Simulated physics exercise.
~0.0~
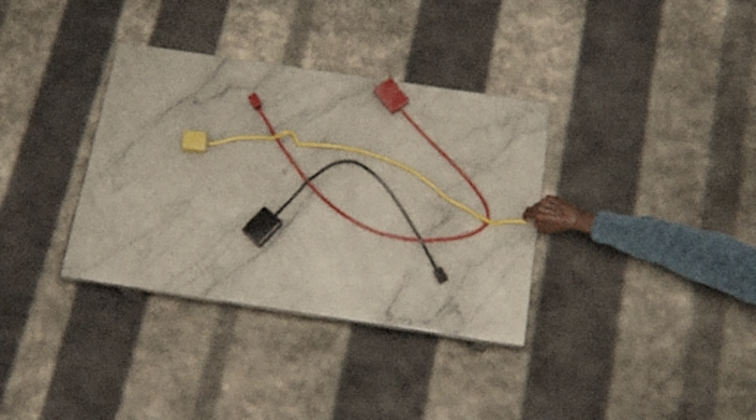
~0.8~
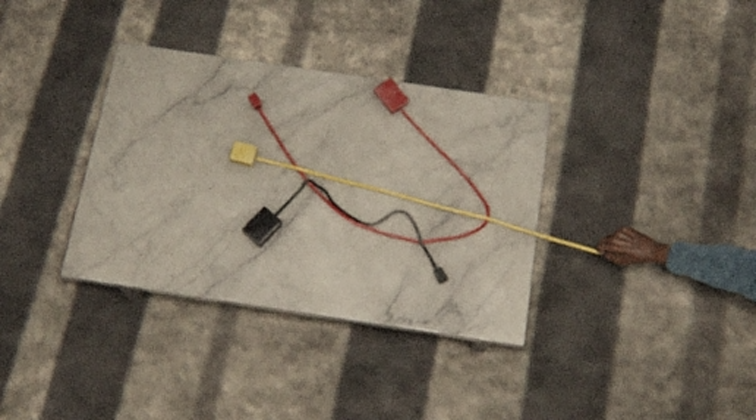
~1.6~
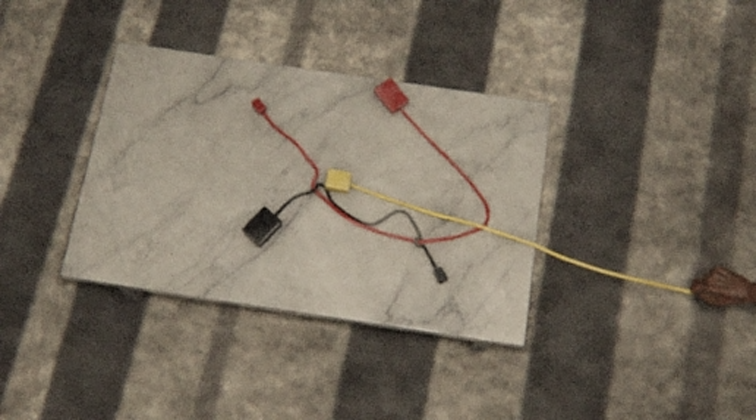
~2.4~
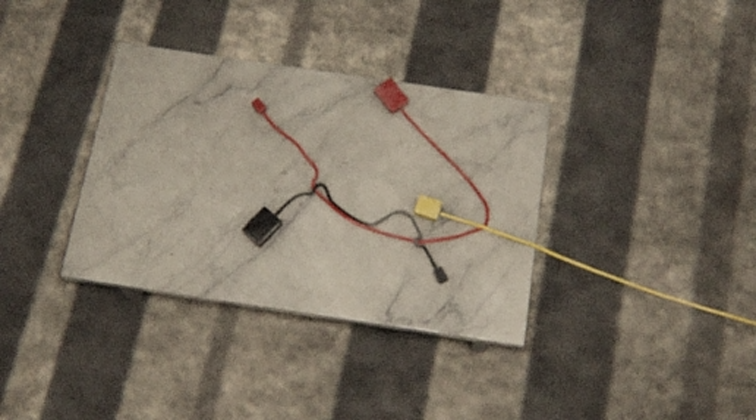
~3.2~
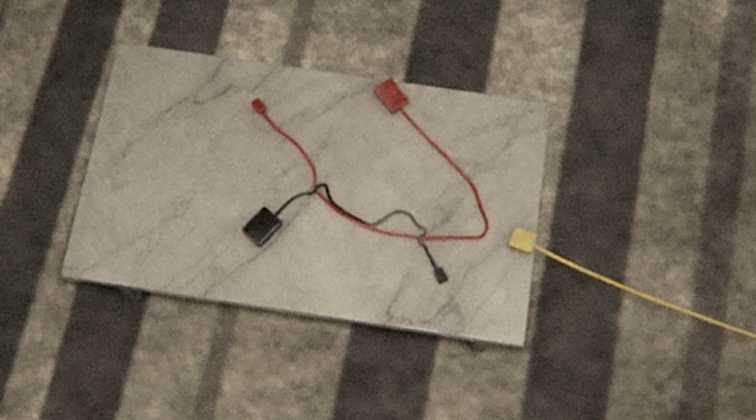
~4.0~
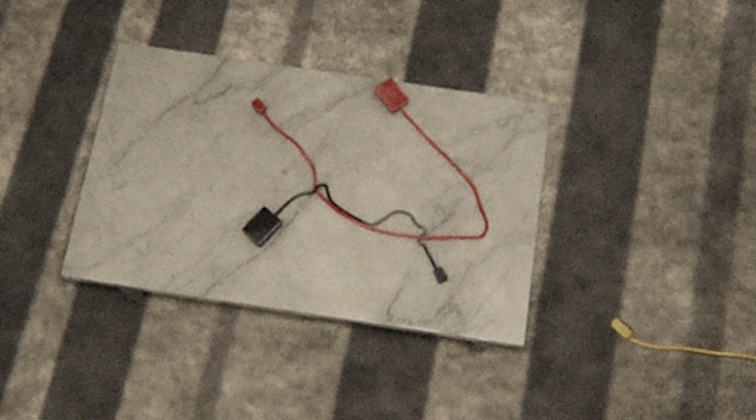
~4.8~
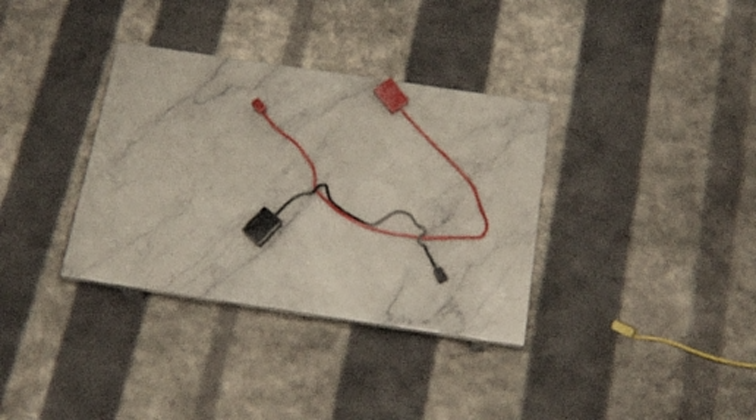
A yellow lead with a block charger lies across a red lead and a black one on a pale marble tabletop, seen from above over a striped rug. A hand in a blue sleeve grips its end at the right edge and pulls it out to the right and slightly toward the near side. The yellow charger slides across the top, the black lead shifting into a wavier line, while the hand leaves view. The charger then passes over the edge and drops. It ends beside the table at right, with the red and black chargers still on top.
